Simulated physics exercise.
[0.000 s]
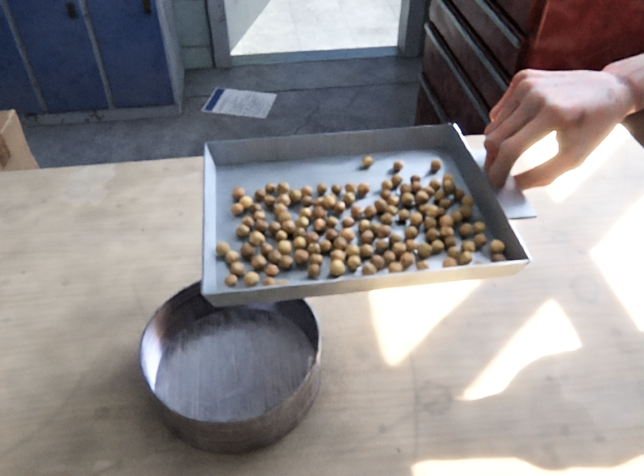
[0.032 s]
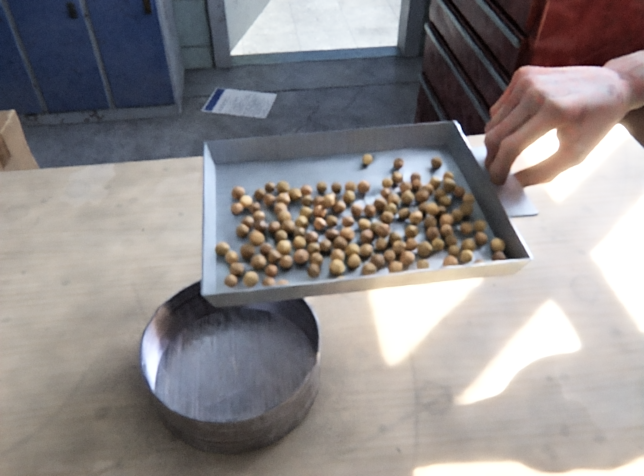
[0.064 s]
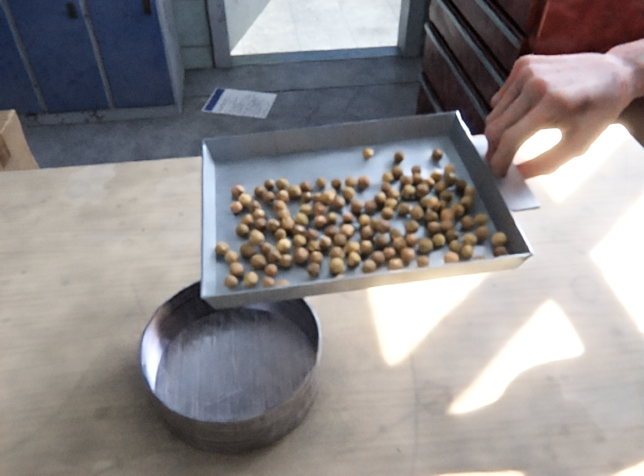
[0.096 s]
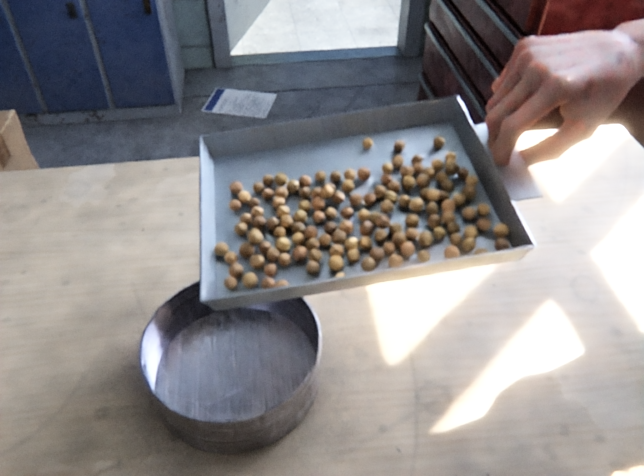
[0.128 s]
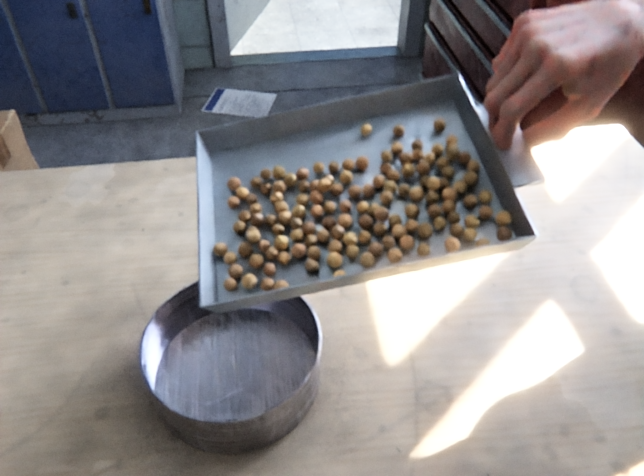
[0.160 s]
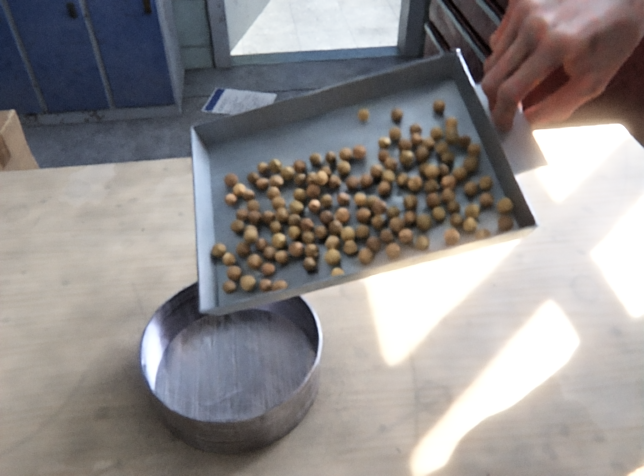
A hand at the upper right grips a shallow grey rimmed tray above a pale wooden table, seen from above at an angle by a still camera, with blue lockers and a doorway behind. Many small brown beads lie spread across the tray, whose left front corner overlaps a round metal pot. The hand rises, tilting the tray gradually, then faster, down toward the left.
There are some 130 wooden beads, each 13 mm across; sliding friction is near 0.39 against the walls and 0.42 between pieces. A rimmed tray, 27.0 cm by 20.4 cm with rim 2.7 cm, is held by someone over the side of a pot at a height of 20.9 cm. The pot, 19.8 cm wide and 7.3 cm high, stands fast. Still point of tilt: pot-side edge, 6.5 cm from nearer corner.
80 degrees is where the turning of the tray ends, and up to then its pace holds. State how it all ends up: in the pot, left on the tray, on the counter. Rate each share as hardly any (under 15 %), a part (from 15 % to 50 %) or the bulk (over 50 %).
Pot: A part; left on the tray: Hardly any; counter: The bulk.
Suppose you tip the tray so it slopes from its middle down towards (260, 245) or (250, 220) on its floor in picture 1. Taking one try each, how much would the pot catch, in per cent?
Roughly 40 % for the first direction, roughly 30 % for the second.
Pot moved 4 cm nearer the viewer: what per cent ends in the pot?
About 70 %.
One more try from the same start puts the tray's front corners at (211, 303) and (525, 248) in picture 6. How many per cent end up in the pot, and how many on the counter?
Pot 55; counter 45.
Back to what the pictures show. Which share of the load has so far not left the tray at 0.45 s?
About 100% of the load.
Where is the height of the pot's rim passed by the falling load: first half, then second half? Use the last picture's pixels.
At about (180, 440), then at (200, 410).
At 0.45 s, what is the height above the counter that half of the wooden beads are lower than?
Median height: Approx. 26 cm.
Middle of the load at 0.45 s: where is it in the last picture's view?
Near (261, 253).
After 0.33 s, tilt 51 degrees; the tray holds 100 %, the pot 0 %.
Then, at 0.45 s, tilt 73 degrees; the tray holds 100 %, the pot 0 %.
After 0.69 s, tilt 80 degrees; the tray holds 25 %, the pot 15 %.
In the end, at 2.0 s, pot 40 %, tray 5 %, counter 55 %.
